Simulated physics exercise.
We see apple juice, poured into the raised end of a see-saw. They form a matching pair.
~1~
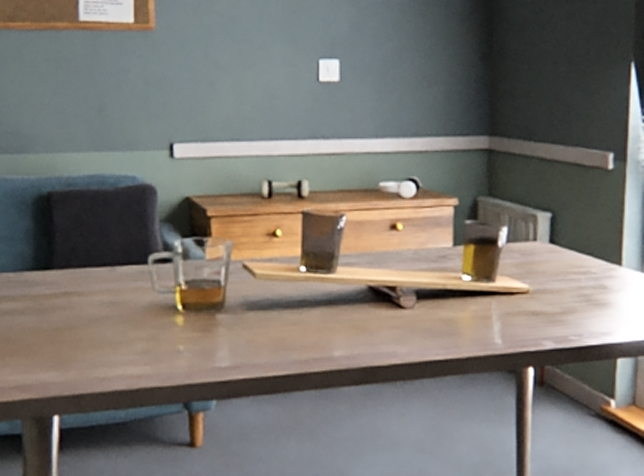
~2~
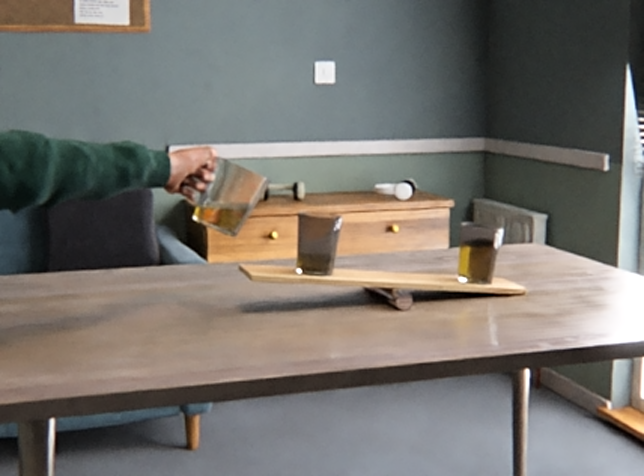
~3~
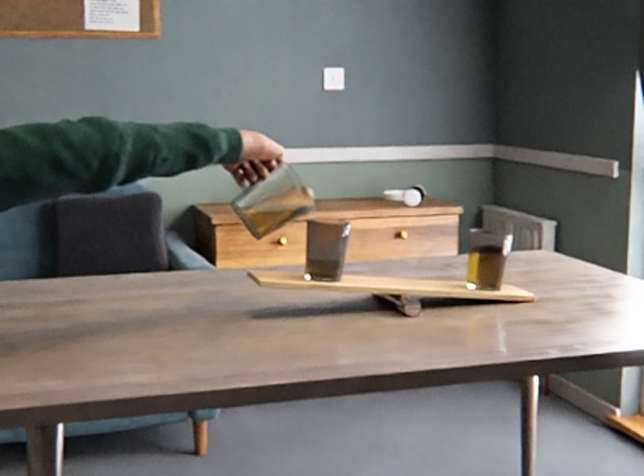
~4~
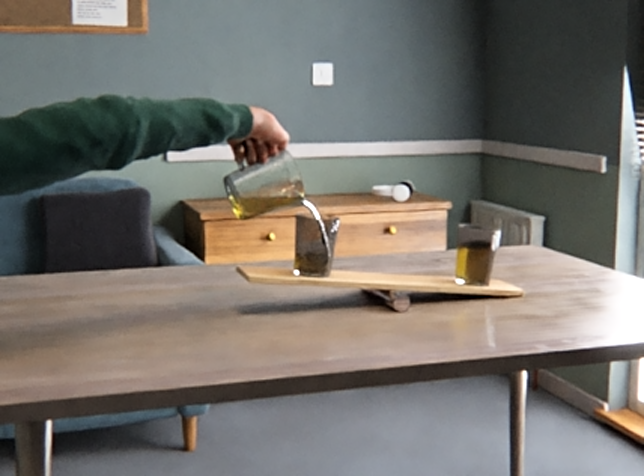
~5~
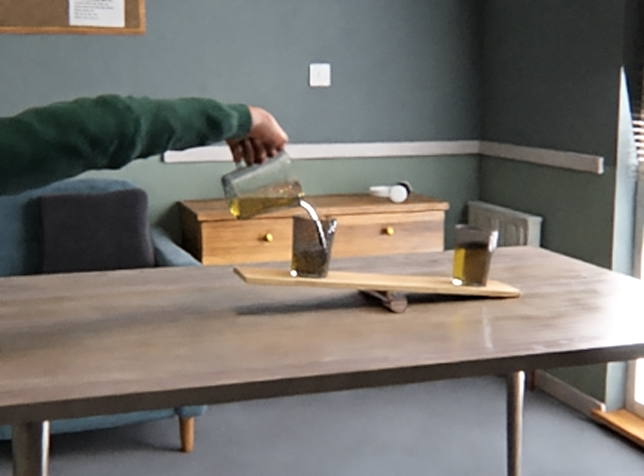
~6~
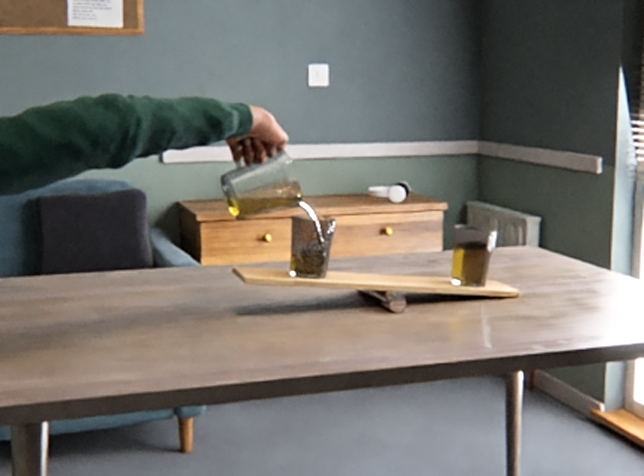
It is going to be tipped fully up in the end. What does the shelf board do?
The shelf board stays as it is.
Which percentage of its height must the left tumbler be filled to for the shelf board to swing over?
That would be some 90 percent.
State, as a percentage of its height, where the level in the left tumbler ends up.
Close to 70 in a hundred, I think.
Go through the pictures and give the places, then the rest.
In the first frame, all is still; measuring jug (201, 273) about a third full; left tumbler (322, 240) about a quarter full, raised; right tumbler (482, 250) about two thirds full, on the low side.
The second frame shows the hand lifts the measuring jug; round bar (403, 300); left tumbler about a quarter full, surface at (316, 257).
In the third frame, the measuring jug is brought over; measuring jug (272, 201) tipped 55° with all of its load; left tumbler (326, 248) about a quarter full.
In the fourth frame, a stream runs into the left tumbler; round bar (400, 302); left tumbler about a quarter full, surface at (314, 256); right tumbler about two thirds full, surface at (477, 246).
In the fifth frame, a stream runs into the left tumbler; measuring jug (263, 186) tipped 70° with nearly all of its load; left tumbler (312, 244) about a third full.
In the sixth frame, a stream runs into the left tumbler; round bar (396, 303); left tumbler about a third full, surface at (310, 254); right tumbler about two thirds full, surface at (473, 247).
Soon after, the left tumbler is about half full; the shelf board leans as before.
Later, the left tumbler is about two thirds full; the shelf board leans as before.
In the end, the left tumbler is about two thirds full; the shelf board leans as before.
